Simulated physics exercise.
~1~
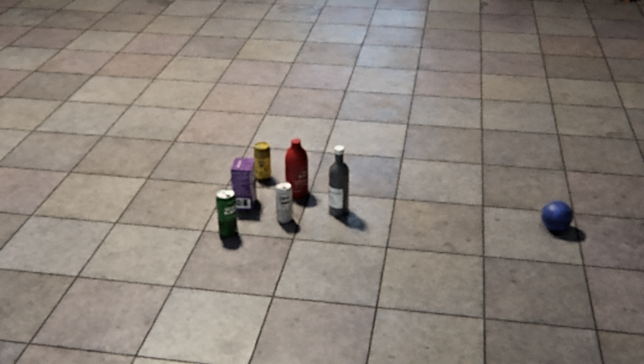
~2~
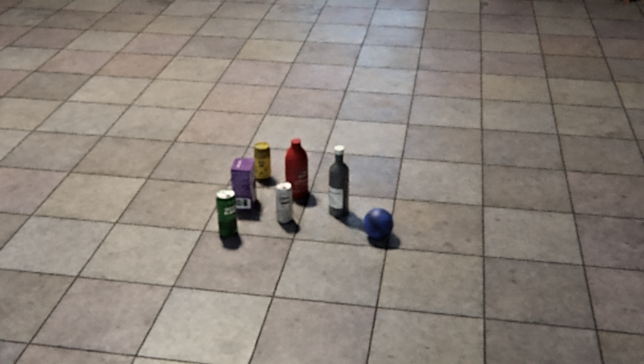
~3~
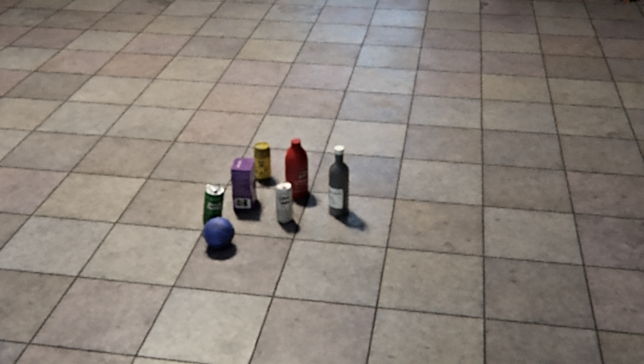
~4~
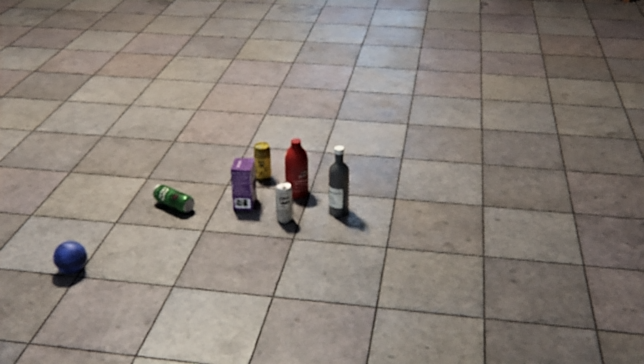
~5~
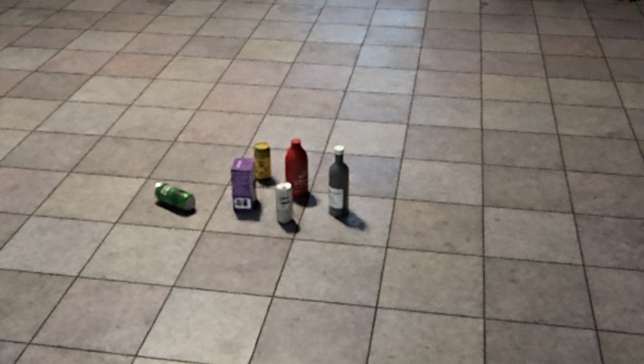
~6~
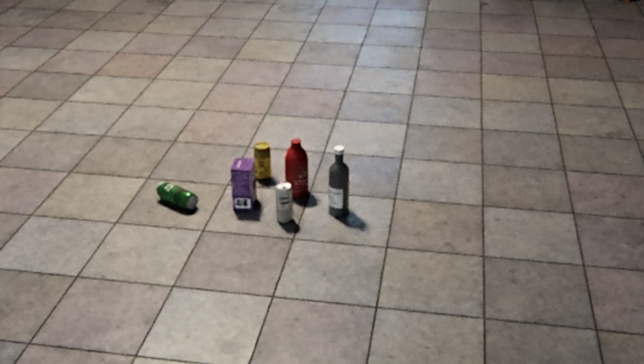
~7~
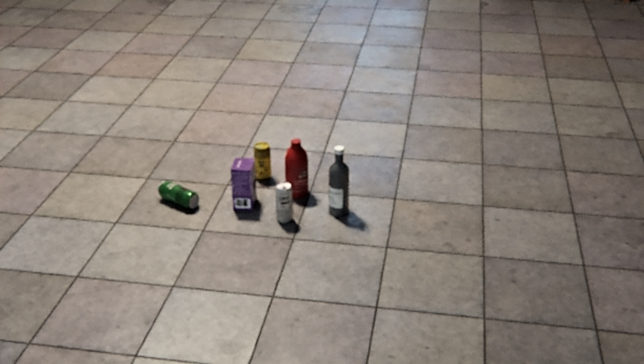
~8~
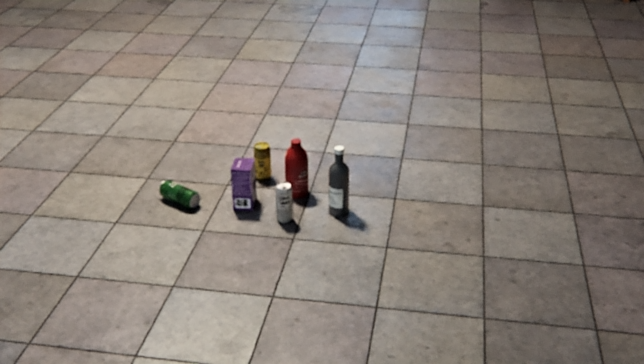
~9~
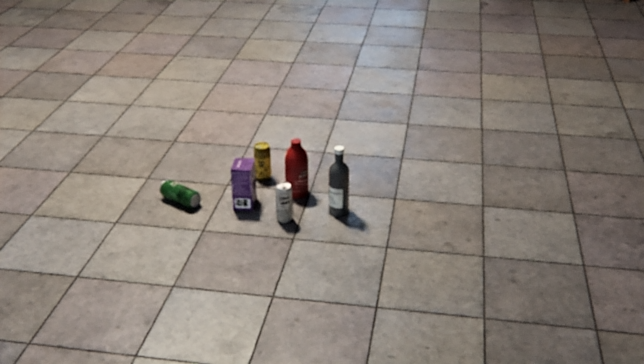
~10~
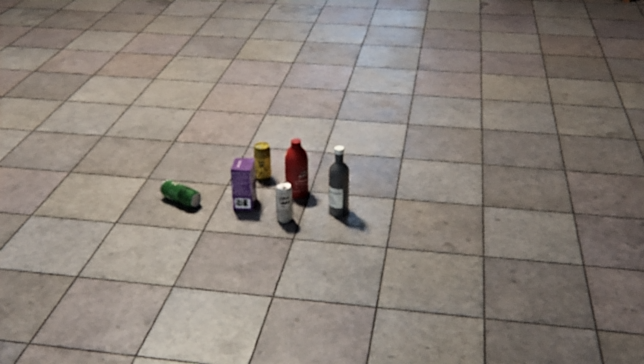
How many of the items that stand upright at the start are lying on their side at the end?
Just one of them, the green can, is lying on its side at the end.
